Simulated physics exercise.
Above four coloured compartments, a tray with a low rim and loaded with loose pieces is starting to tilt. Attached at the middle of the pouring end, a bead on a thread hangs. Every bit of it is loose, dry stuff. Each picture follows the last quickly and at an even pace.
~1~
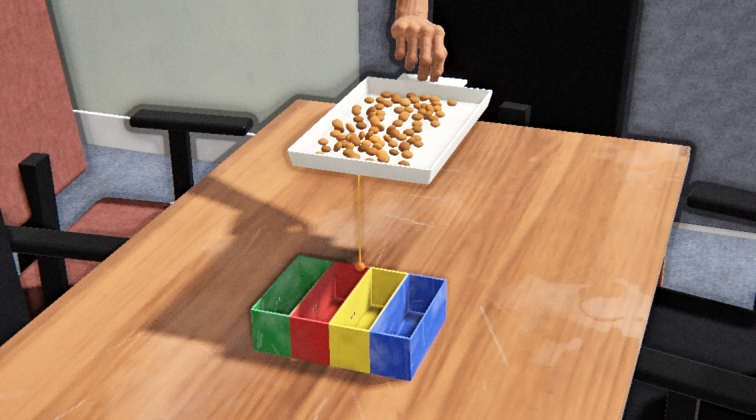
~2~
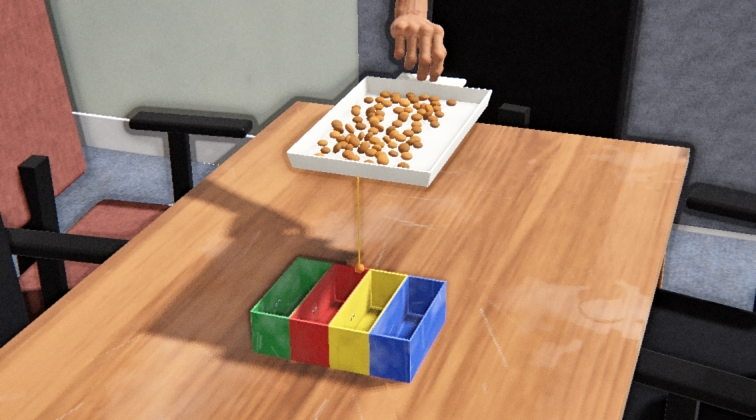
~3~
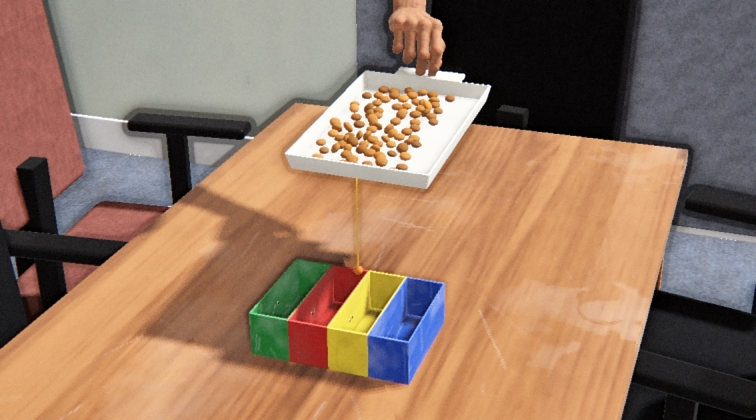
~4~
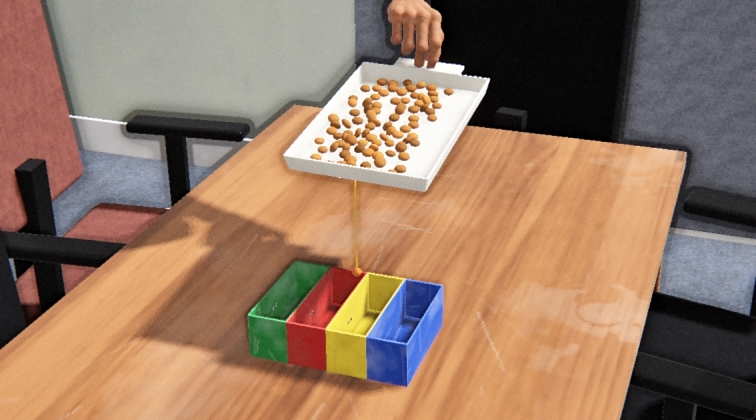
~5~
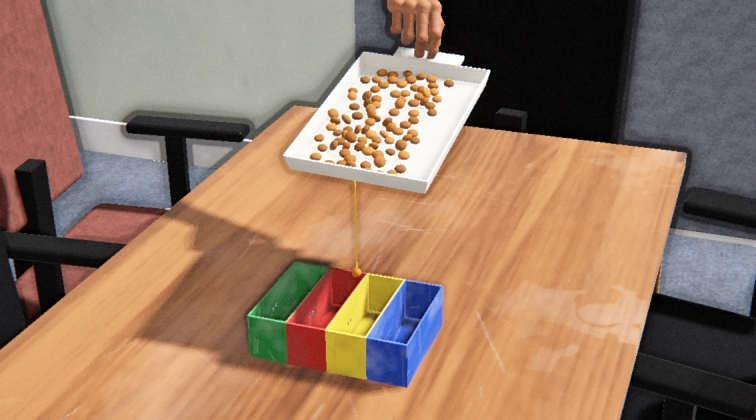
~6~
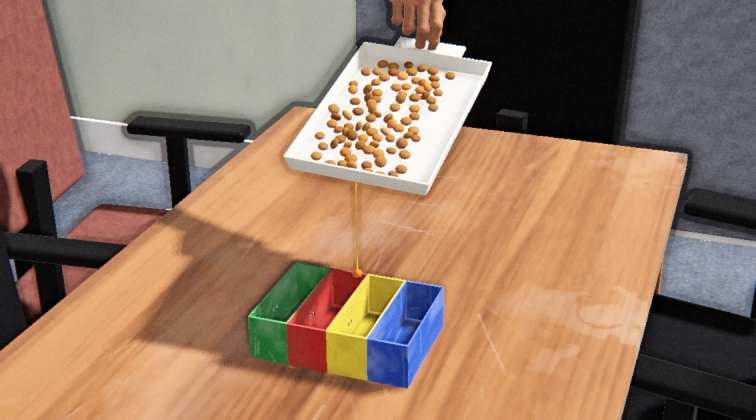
A white tray of small brown pieces, held by a hand at its far end, slowly tilted toward the viewer above green, red, yellow and blue compartments, its near right corner dipping slightly lowest.
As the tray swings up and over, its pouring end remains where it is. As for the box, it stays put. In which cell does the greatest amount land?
In the blue cell.
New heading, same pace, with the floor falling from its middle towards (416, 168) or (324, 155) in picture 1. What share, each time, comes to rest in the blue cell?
For the first aim it is 70 in a hundred, for the second 0 in a hundred.
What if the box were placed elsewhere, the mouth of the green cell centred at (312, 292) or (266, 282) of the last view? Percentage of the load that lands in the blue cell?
It comes to roughly 40 per cent in one try and roughly 30 per cent in the next.
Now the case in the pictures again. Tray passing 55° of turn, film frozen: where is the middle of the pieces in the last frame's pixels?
The middle of the load sits near (383, 160).
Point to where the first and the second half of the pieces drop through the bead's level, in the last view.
Initially about (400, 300); subsequently about (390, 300).
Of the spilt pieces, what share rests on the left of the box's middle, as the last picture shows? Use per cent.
Near 10 in a hundred.
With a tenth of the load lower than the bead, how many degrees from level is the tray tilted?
Around 70° at that moment.
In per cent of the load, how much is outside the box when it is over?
Roughly 10 in a hundred.
Soon after the last picture, tray tipped steeply; nearly all on the tray; a stray few falling or outside the box.
A little later, tray tipped right over; about half on the tray; a small part in the blue cell; a small part in the yellow cell; a stray few in the red cell; about a quarter falling or outside the box.
Later still, tray tipped past a quarter turn; about half in the blue cell; about a quarter in the yellow cell; a small part in the red cell; a stray few in the green cell; a small part falling or outside the box.
At rest, tray tipped past a quarter turn; about half in the blue cell; about a quarter in the yellow cell; a small part in the red cell; a stray few in the green cell; a small part outside the box.
